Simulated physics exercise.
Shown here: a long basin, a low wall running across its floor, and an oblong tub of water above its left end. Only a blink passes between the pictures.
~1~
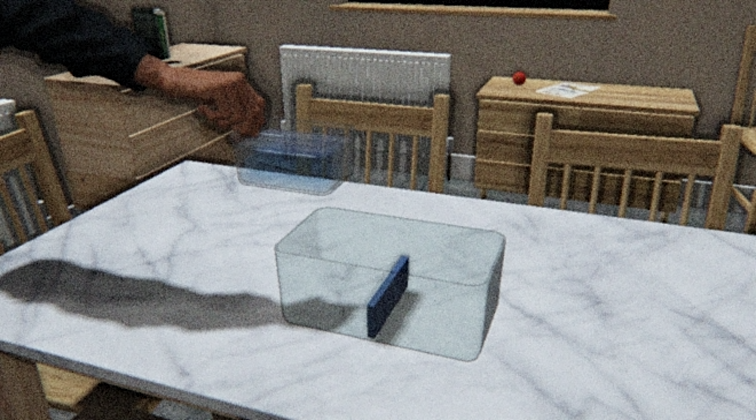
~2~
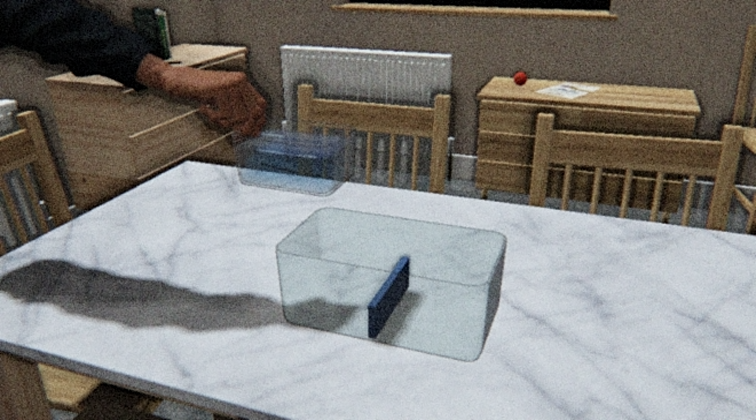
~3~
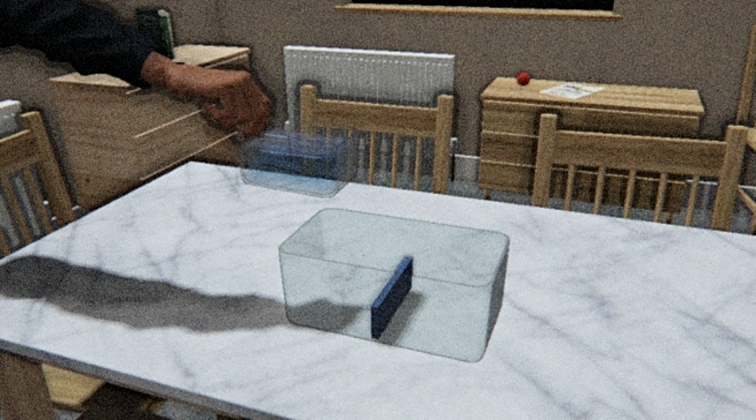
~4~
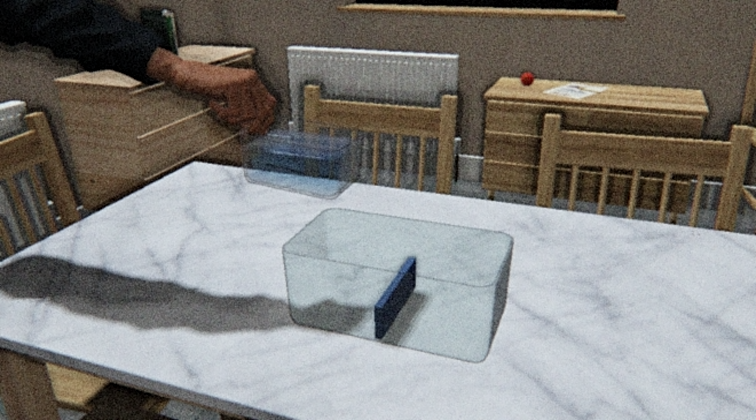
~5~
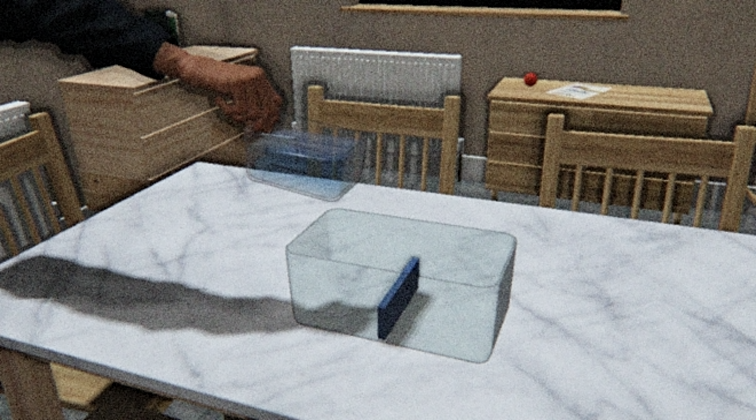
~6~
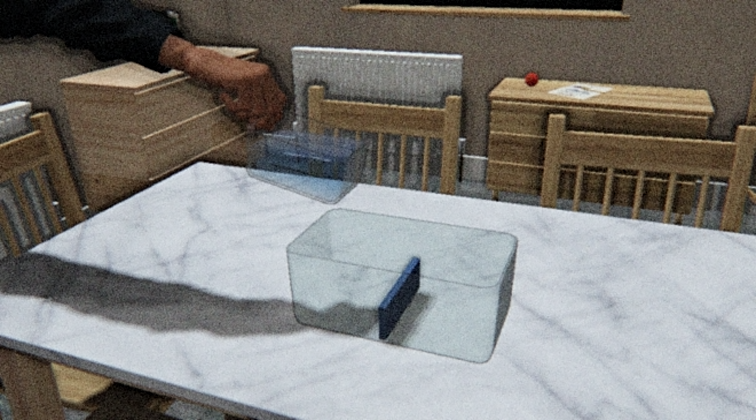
A hand slowly tilting a small clear tub of bluish water above a long transparent basin with a dark blue divider.
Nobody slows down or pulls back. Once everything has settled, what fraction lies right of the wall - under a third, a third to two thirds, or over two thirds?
A third to two thirds lies right of the wall.
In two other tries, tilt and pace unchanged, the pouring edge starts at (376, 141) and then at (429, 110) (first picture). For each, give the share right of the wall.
It comes to 80 % the first time and 85 % the second.
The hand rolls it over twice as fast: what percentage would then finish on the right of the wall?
Around 30 in a hundred.
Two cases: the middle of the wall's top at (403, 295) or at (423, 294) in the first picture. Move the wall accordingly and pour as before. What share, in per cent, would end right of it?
You'd get roughly 30 per cent the first time and roughly 5 per cent the second.
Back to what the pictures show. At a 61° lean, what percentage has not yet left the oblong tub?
It still holds close to 50 per cent at that lean.
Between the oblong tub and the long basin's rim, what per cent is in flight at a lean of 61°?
Something close to 30 percent of it.
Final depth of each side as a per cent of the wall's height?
About 30 on the left and about 30 on the right.
A moment on, the oblong tub is tipped part way and 52 per cent is still to pour, 6 is left of the wall and 13 right of it.
Next, the oblong tub is tipped on its side and 12 per cent is still to pour, 31 is left of the wall and 52 right of it.
Then the oblong tub is tipped on its side and 2 per cent is still to pour, 45 is left of the wall and 52 right of it.
Later the oblong tub is tipped on its side and 0 per cent is still to pour, 48 is left of the wall and 52 right of it.
At rest 48 per cent lies left of the wall, 52 right of it and 0 outside.
